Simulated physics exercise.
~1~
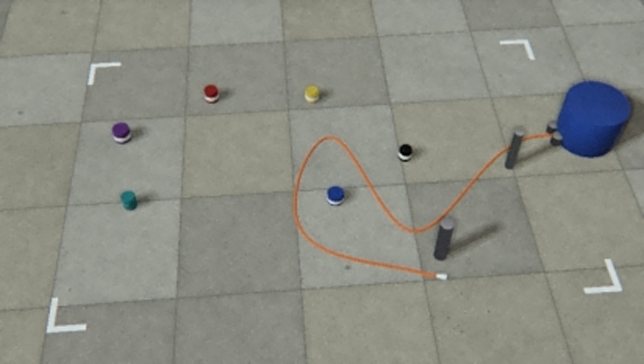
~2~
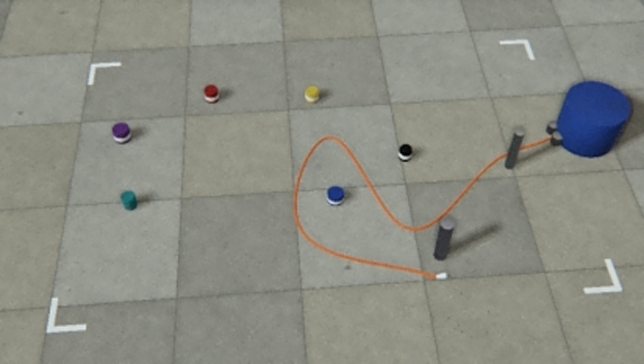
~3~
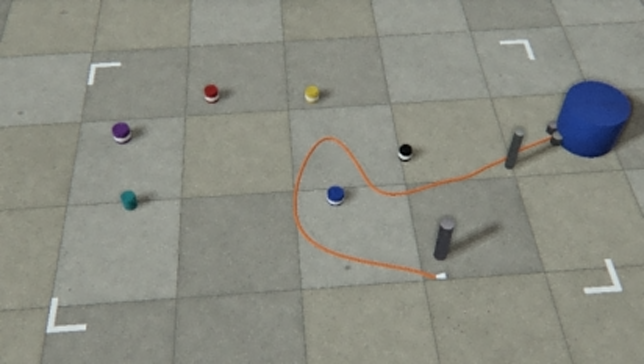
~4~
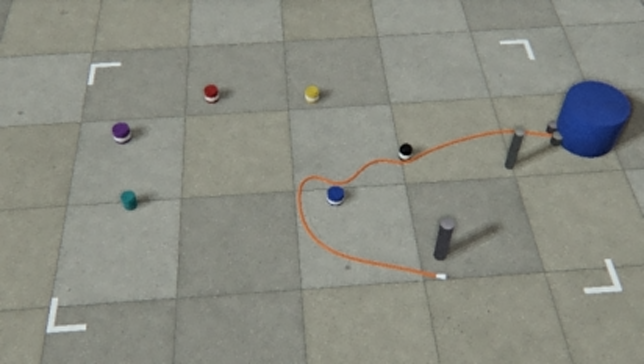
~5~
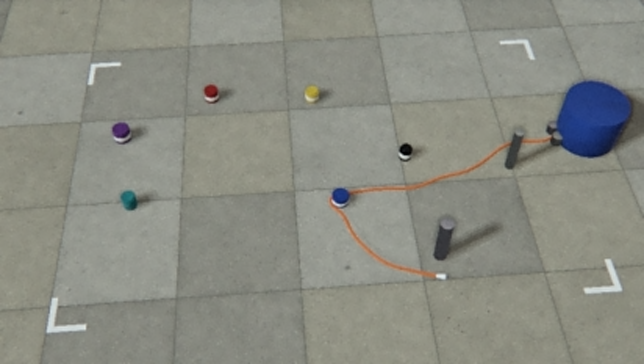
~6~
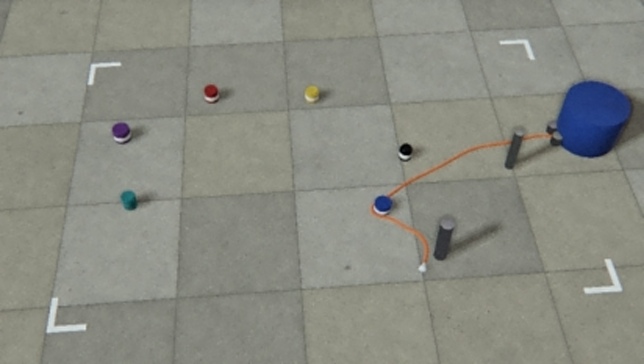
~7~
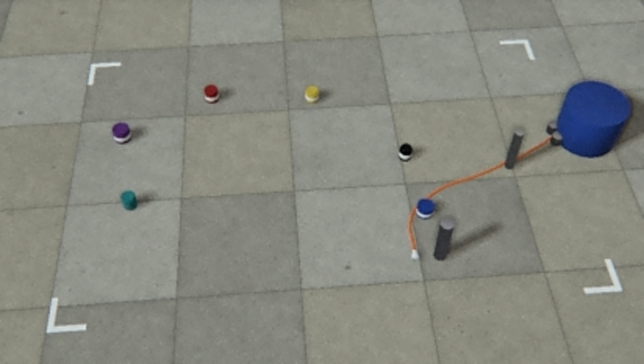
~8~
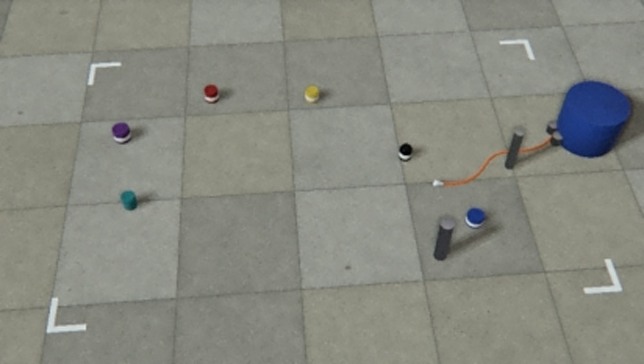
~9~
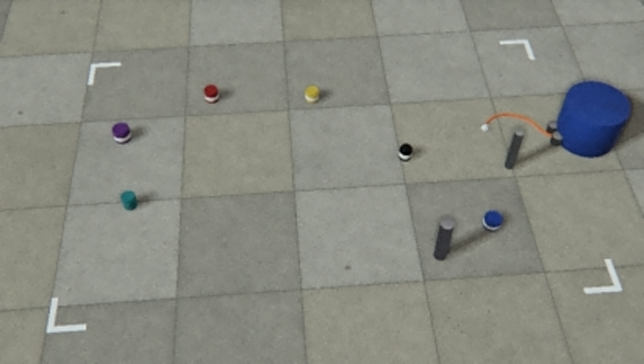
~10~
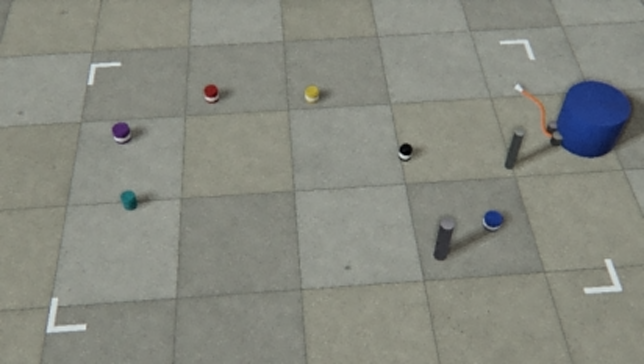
A large blue drum stands at the right of a grey tiled floor, seen from above at an angle, with a loose orange cord looping out past two dark posts. Small red, yellow, purple and teal containers sit to the left, with a black one and a blue one nearer the middle, all within white corner marks. The drum draws in the cord, whose loop shrinks and tightens around the blue container. The cord drags it rightward between the posts, then slips free and swings upward. A short length remains outside the drum, while the other containers stay virtually where they were.
